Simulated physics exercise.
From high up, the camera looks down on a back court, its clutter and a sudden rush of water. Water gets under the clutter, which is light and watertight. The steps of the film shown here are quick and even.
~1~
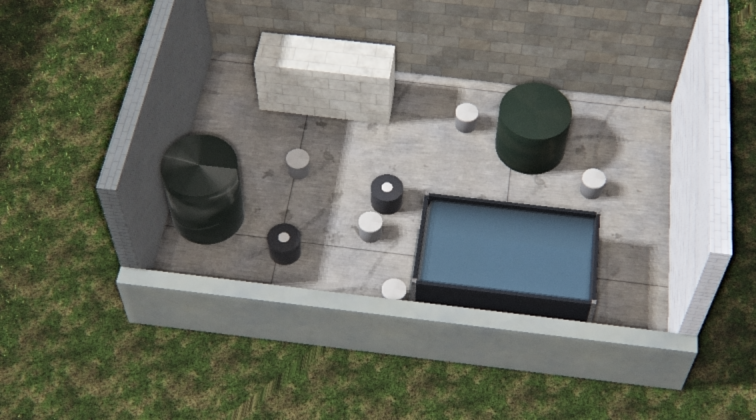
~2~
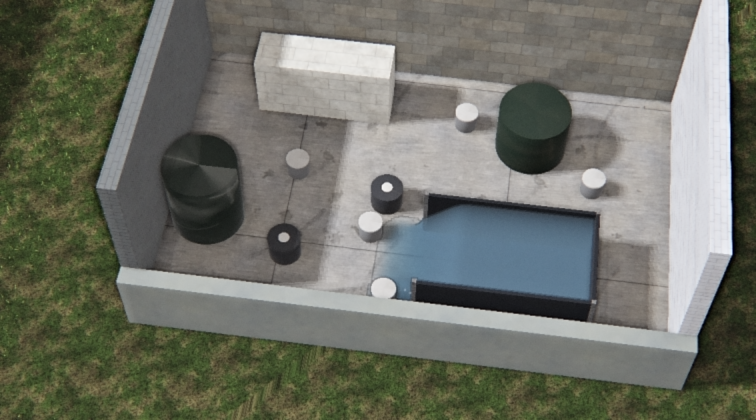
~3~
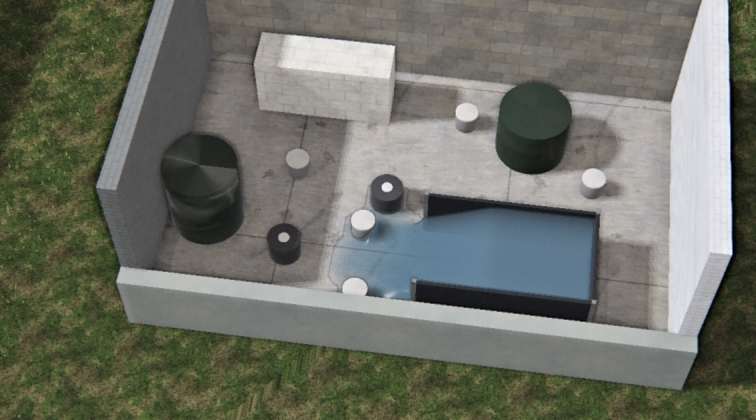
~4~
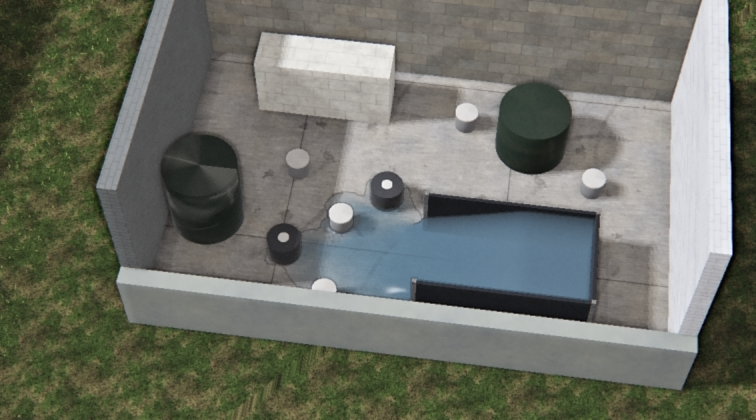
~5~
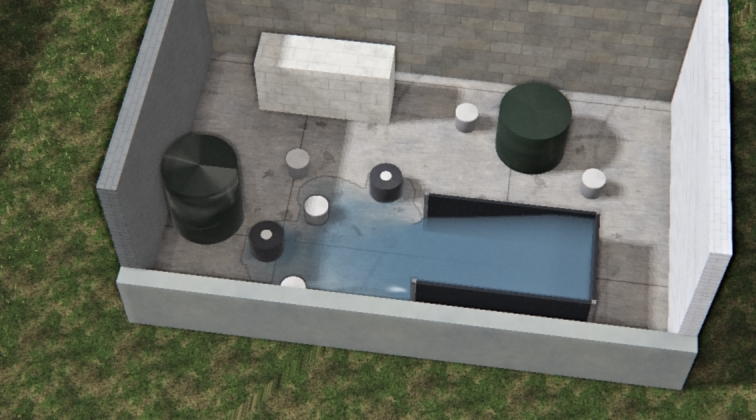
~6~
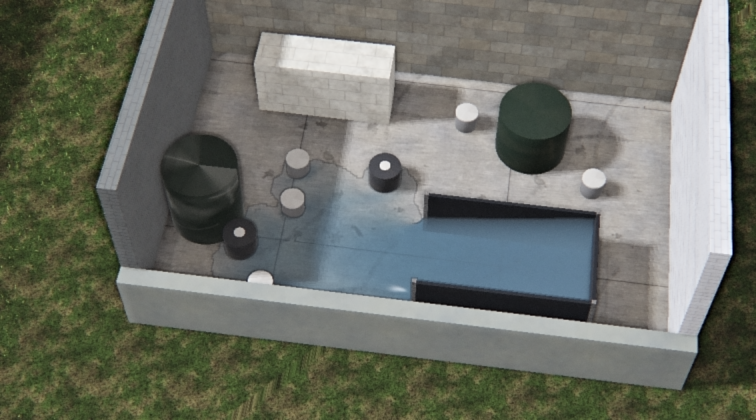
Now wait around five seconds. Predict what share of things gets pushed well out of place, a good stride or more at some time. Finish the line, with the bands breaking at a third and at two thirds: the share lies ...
The share lies at two thirds or above.
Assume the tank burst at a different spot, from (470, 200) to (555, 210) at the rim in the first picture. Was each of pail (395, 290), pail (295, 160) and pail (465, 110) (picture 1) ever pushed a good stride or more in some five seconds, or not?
Falls short, falls short, travels that far.
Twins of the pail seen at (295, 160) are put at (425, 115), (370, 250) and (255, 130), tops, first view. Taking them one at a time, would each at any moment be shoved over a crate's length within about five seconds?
Result by item: Gets dislodged / gets dislodged / gets dislodged.
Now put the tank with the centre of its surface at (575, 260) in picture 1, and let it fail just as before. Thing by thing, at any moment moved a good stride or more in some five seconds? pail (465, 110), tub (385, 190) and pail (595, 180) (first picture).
First never went far, then displaced far, then never went far.
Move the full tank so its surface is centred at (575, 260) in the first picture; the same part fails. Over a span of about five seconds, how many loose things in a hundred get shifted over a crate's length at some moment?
Roughly 70 %.
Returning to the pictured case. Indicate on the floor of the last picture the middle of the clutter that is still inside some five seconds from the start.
The average lies close to (450, 155).
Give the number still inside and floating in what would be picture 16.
4 of them.
A moment on, 4 of 7 are well off their spots; 1 afloat.
Next, 5 of 7 are well off their spots; 4 afloat.
Later, 5 of 7 are well off their spots; 4 afloat.
In the end, 6 of 7 are well off their spots, and 6 have been at some point; 5 afloat.
